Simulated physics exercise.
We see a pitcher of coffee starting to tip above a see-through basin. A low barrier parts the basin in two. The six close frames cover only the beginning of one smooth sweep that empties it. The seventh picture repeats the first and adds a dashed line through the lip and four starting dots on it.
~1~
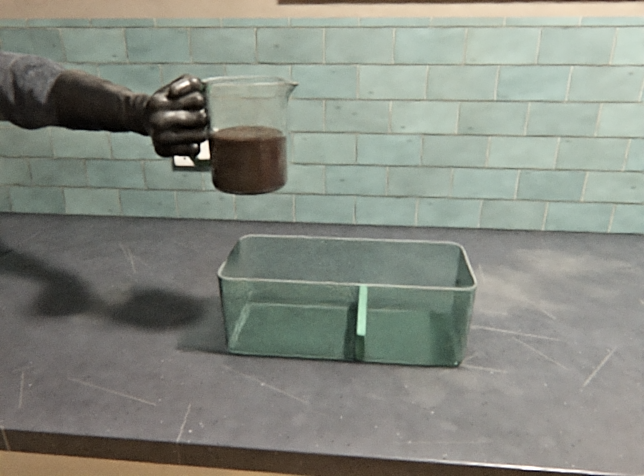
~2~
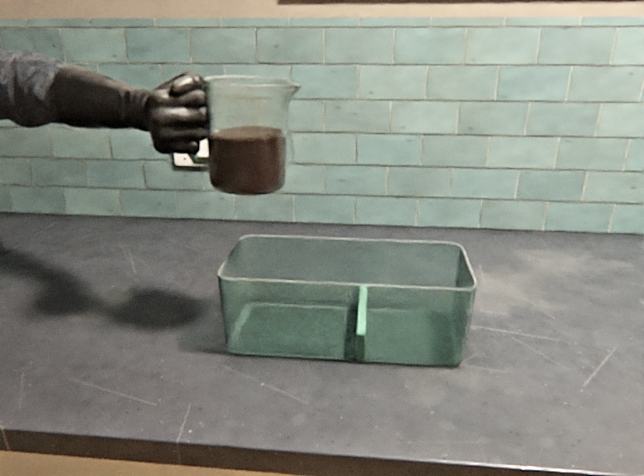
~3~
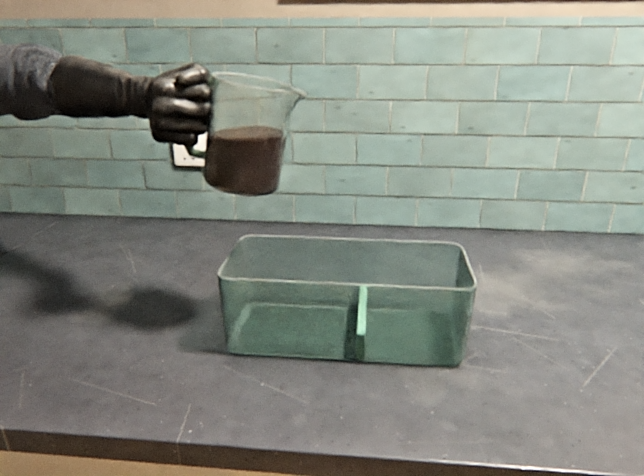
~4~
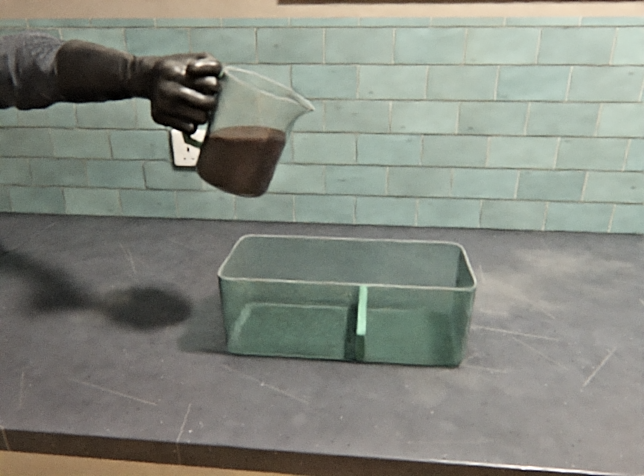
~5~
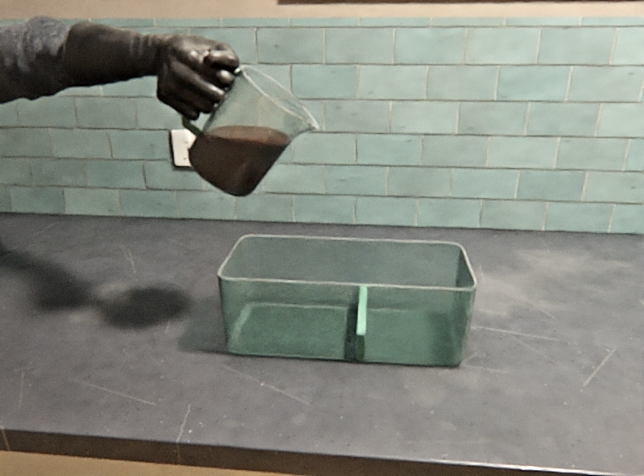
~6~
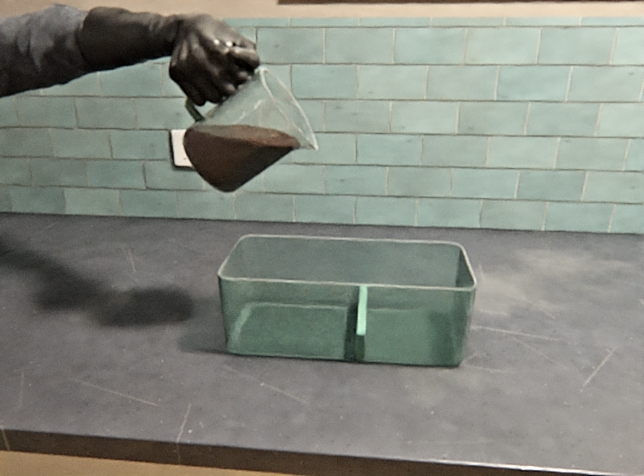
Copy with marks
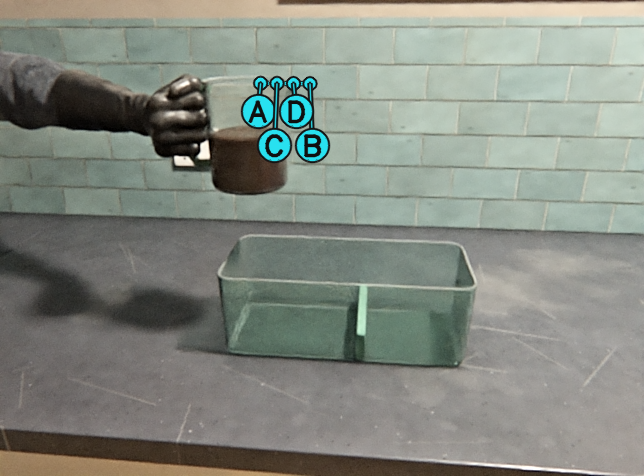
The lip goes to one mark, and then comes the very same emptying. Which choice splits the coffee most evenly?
B works best here.
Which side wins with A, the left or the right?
The left side.
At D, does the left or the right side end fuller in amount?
The left side.
On the marked copy, A at (260, 83); B at (310, 83); C at (277, 83); D at (293, 83).
If A is chosen, about 88 % ends left of the wall and 8 % right of it; 4 % is lost outside.
If B is chosen, about 53 % ends left of the wall and 46 % right of it.
If C is chosen, about 90 % ends left of the wall and 5 % right of it; 5 % is lost outside.
If D is chosen, about 86 % ends left of the wall and 9 % right of it; 5 % is lost outside.
